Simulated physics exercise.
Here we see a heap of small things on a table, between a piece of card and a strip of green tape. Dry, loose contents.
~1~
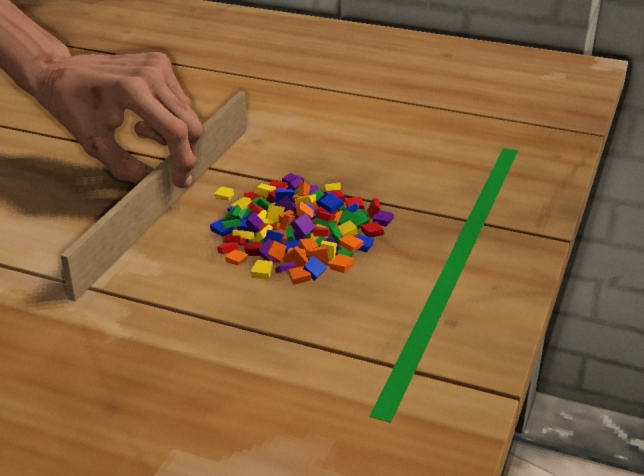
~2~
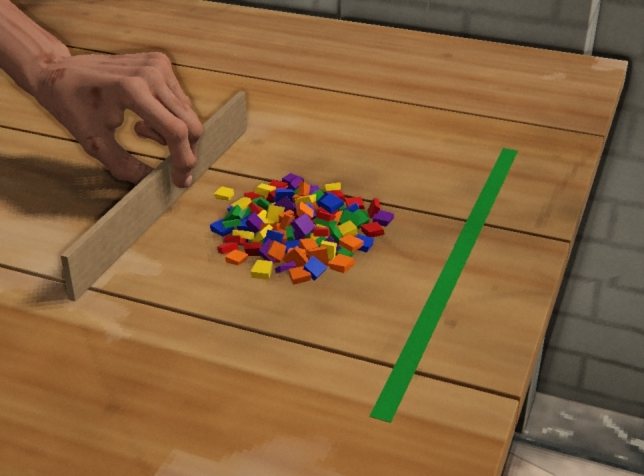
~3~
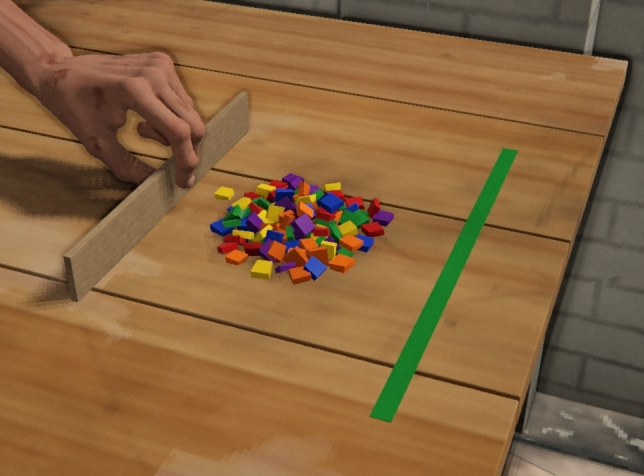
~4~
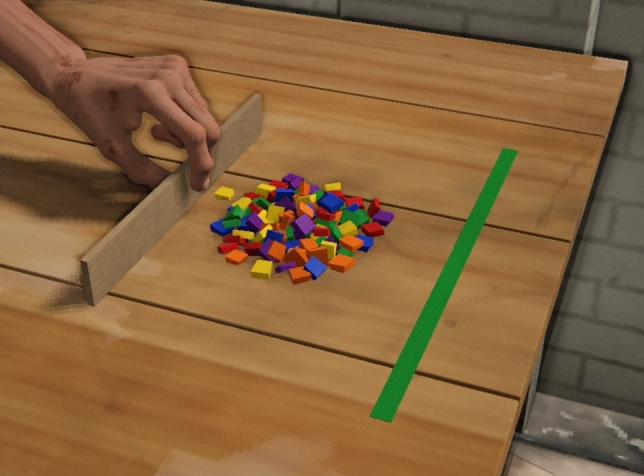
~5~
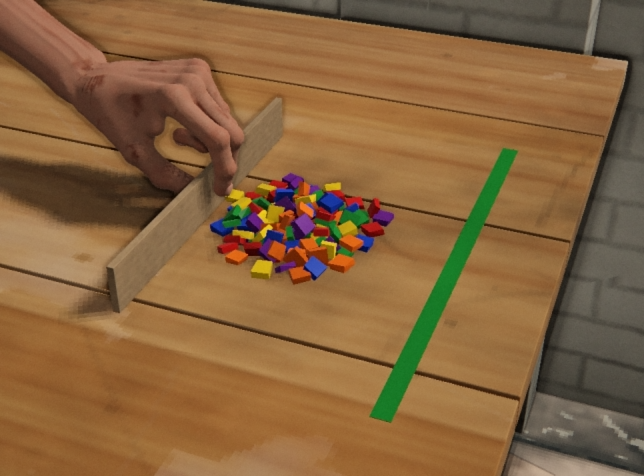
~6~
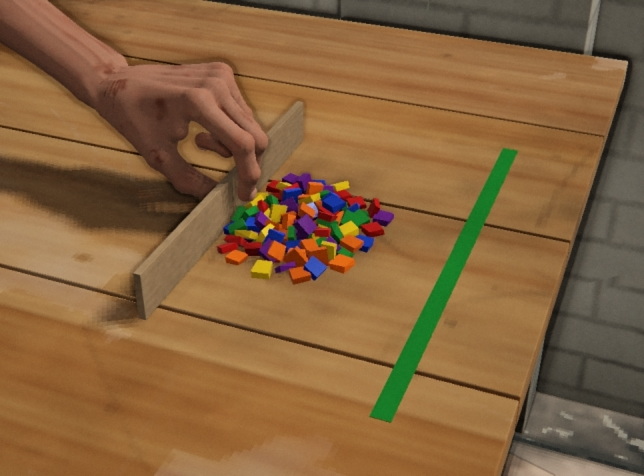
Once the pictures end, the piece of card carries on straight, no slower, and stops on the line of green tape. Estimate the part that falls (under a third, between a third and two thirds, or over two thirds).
Below a third.
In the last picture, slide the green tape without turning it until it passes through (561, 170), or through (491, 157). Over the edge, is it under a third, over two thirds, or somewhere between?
Beyond two thirds, then under a third.
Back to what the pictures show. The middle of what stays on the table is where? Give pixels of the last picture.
I'd point to somewhere close to (506, 270).
Just after the last frame, piece of card still moving, near (350, 199); heap all on the table, its front near (464, 266).
A moment on, piece of card stopped at the green tape; heap about a tenth over the edge.
Further on, piece of card stopped at the green tape; heap roughly a quarter over the edge.
When it is over, piece of card stopped at the green tape; heap roughly a quarter over the edge.
